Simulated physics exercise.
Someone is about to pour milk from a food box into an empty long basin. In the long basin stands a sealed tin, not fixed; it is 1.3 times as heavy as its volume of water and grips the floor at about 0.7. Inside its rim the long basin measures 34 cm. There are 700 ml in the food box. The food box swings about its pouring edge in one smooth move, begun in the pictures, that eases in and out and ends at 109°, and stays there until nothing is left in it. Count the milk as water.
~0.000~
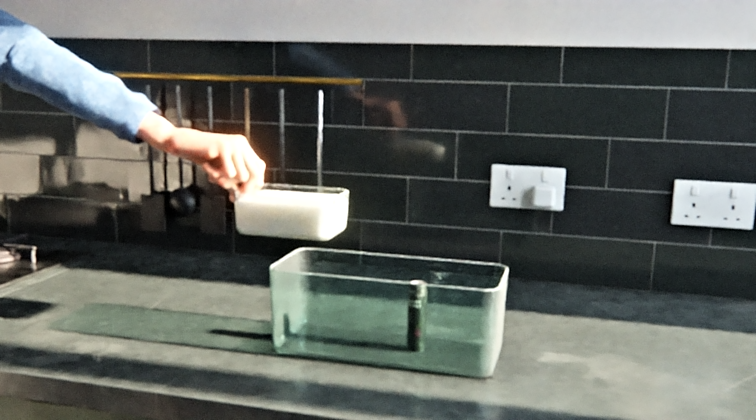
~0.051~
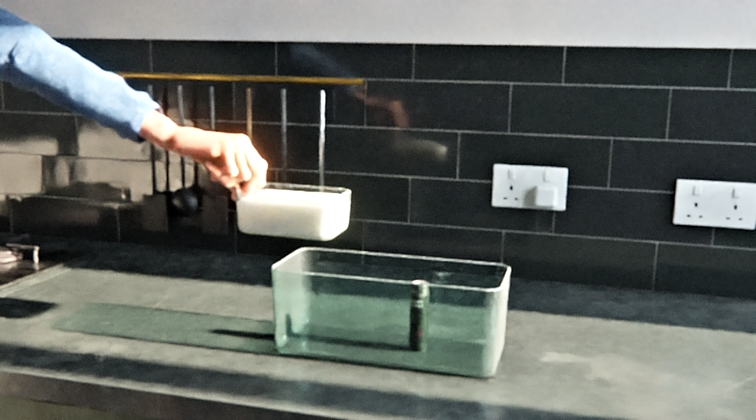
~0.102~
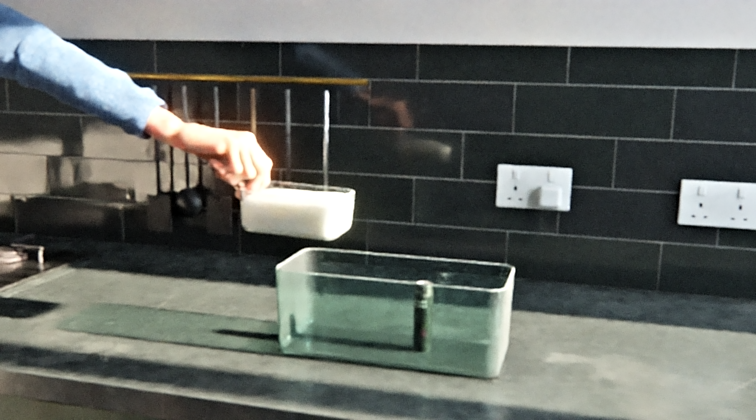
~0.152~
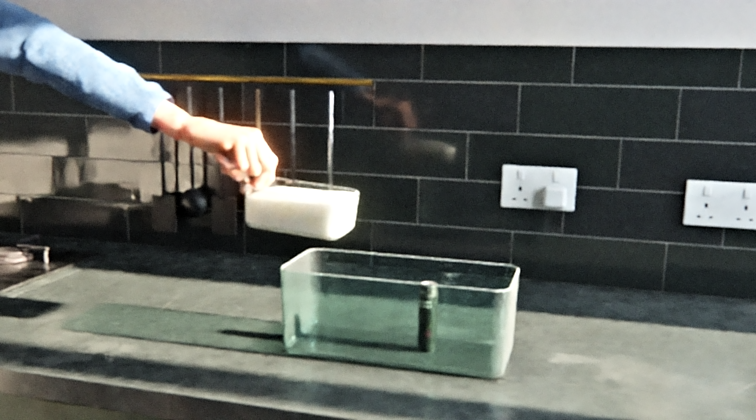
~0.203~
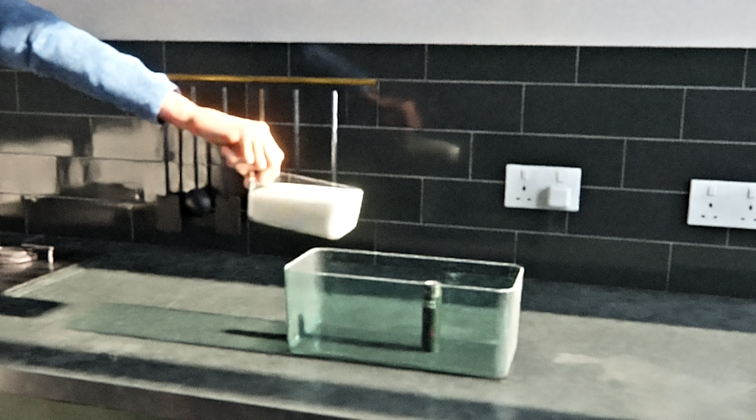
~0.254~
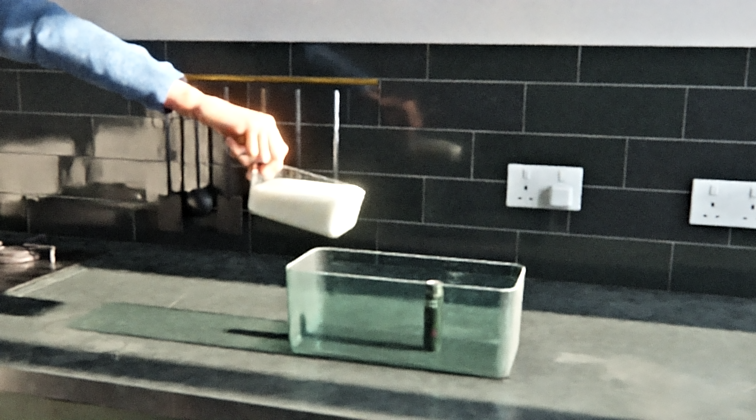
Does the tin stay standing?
The tin topples.
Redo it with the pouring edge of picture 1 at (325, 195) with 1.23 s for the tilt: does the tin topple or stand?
Then it stays up.
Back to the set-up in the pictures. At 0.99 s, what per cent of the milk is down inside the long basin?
About 86 per cent.
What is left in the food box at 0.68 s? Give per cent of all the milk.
Near 34 in a hundred.
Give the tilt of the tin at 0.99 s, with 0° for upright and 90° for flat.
Near 30° from upright.
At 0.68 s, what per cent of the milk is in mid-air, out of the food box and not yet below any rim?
Near 44 in a hundred.
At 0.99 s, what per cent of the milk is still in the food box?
Some 4 per cent.
After 0.68 s the tilt is 68° and 34 per cent is still to pour; the tin stands where it began.
After 0.99 s the tilt is 103° and 4 per cent is still to pour; the tin leans 32°.
After 1.32 s the tilt is 109° and 0 per cent is still to pour; the tin lies on its side.
After 1.67 s the tilt is 109° and 0 per cent is still to pour; the tin lies on its side.
In the end the tin lies on its side.
